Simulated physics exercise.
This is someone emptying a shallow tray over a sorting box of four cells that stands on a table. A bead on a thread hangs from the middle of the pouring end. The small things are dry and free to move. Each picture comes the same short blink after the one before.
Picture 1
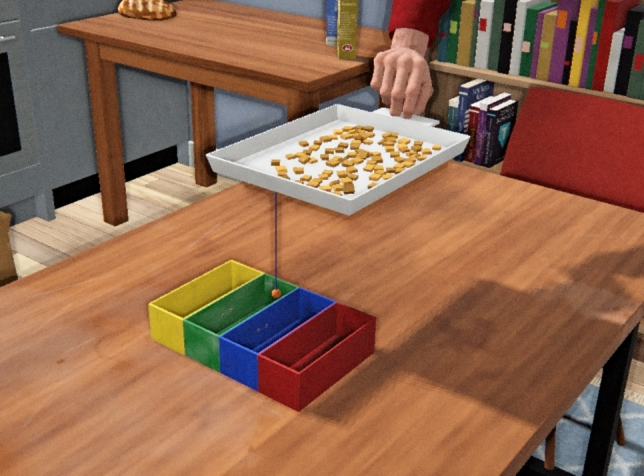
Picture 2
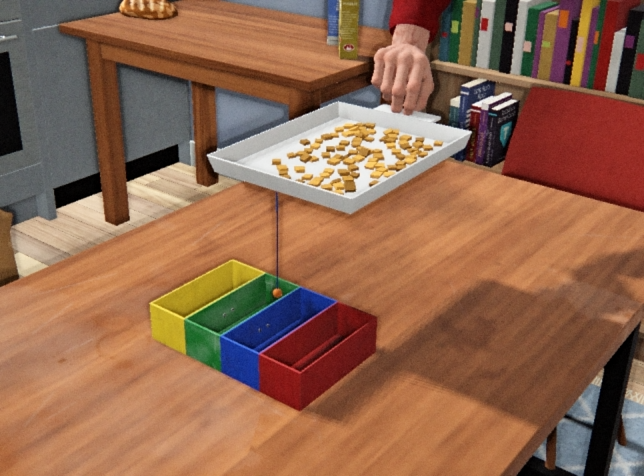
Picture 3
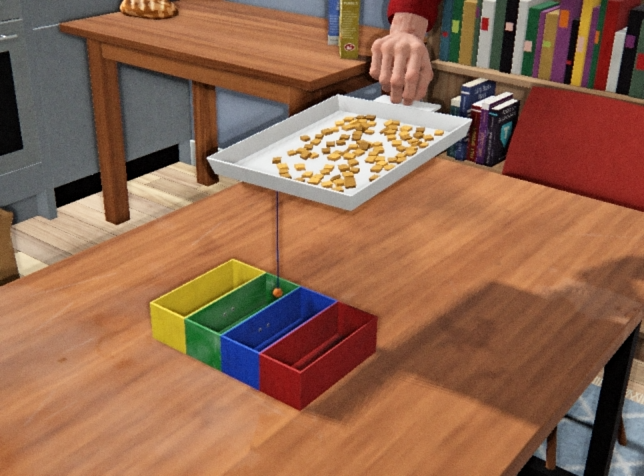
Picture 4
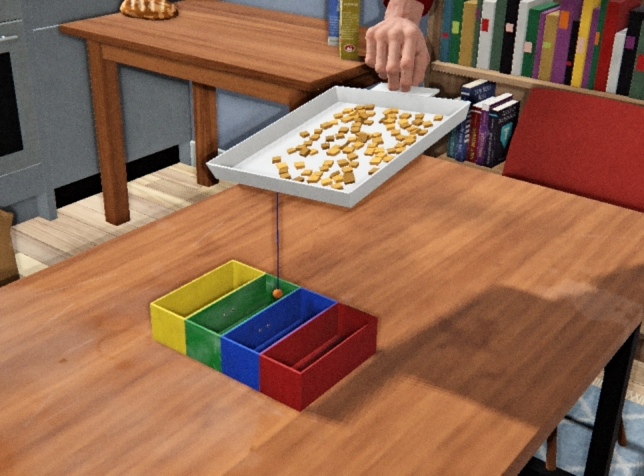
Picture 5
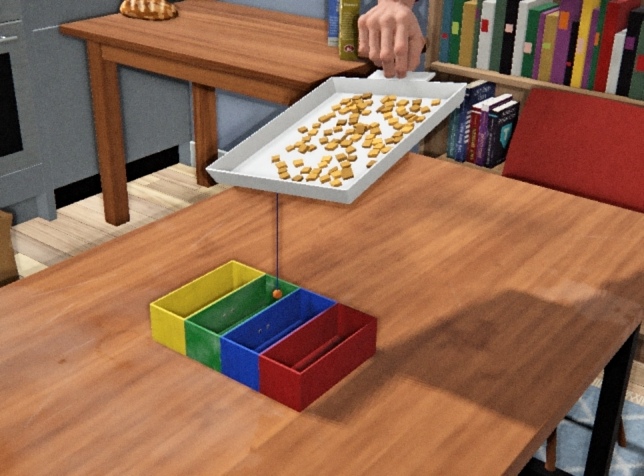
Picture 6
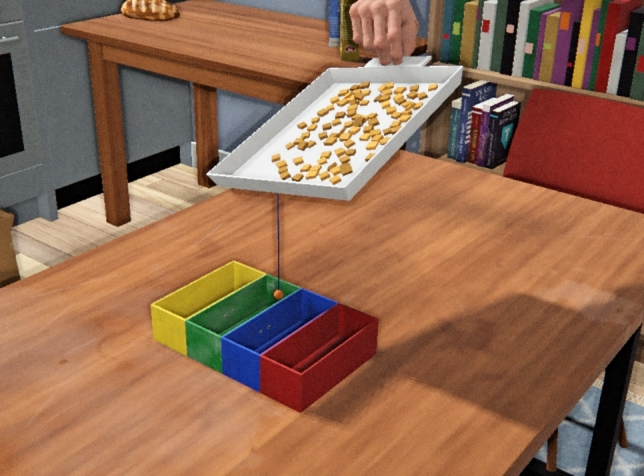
A wooden table in a room with bookshelves is seen from slightly above, by a camera that stays still. A hand at the top holds a white tray of small golden-brown squares, a bead hanging on a thread beneath its near edge, above a box with yellow, green, blue and red cells. The hand slowly raises the far side, tilting the tray toward its lower left corner.
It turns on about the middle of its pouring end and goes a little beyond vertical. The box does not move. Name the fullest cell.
It favours the yellow compartment.
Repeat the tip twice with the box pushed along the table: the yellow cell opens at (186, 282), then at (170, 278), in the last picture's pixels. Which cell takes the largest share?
In turn: Green; the green cell.
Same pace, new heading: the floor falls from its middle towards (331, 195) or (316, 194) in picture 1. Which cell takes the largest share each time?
One: The red cell. Two: The red one.
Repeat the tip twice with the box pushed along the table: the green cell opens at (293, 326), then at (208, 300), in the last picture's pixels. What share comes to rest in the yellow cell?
About 0 and 20 per cent.
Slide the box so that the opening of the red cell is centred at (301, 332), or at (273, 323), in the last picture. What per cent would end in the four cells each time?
The first gives 90 %, the second 100 %.
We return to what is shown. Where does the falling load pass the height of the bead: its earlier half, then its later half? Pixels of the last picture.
The first part at (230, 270); the rest at (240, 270).
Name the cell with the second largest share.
The runner-up: That green cell.
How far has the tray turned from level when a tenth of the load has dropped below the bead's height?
Roughly 85°.
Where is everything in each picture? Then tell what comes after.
The first picture shows corners of the pouring end (213, 155) and (350, 197), level; middle of the load (363, 155), cereal squares; bead on its thread (276, 294); yellow cell (167, 326); green cell (202, 342); blue cell (239, 360); red cell (279, 379).
The second picture shows corners of the pouring end (214, 155) and (351, 196), level; middle of the load (364, 153).
The third picture shows corners of the pouring end (214, 157) and (350, 193), tipped barely, lowest at the left corner; middle of the load (364, 147).
The fourth picture shows corners of the pouring end (213, 162) and (348, 190), tipped a little, lowest at the left corner; middle of the load (363, 139).
The fifth picture shows corners of the pouring end (212, 167) and (345, 187), tipped clearly, lowest at the left corner; middle of the load (361, 130).
The sixth picture shows corners of the pouring end (213, 172) and (343, 184), tipped clearly, lowest at the left corner; middle of the load (359, 122); yellow cell (169, 326); green cell (204, 343); blue cell (241, 361); red cell (281, 380).
Just after the last frame, tray tipped steeply; almost all on the tray; just a few falling or outside the box.
A moment on, tray tipped past a quarter turn; roughly a third on the tray; roughly a third in the yellow cell; about a tenth in the green cell; roughly a quarter falling or outside the box.
Further on, tray tipped past a quarter turn; the larger part in the yellow cell; roughly a quarter in the green cell; about a tenth falling or outside the box.
When it is over, tray tipped past a quarter turn; the larger part in the yellow cell; roughly a quarter in the green cell; not one in the red cell; not one in the blue cell; about a tenth outside the box.
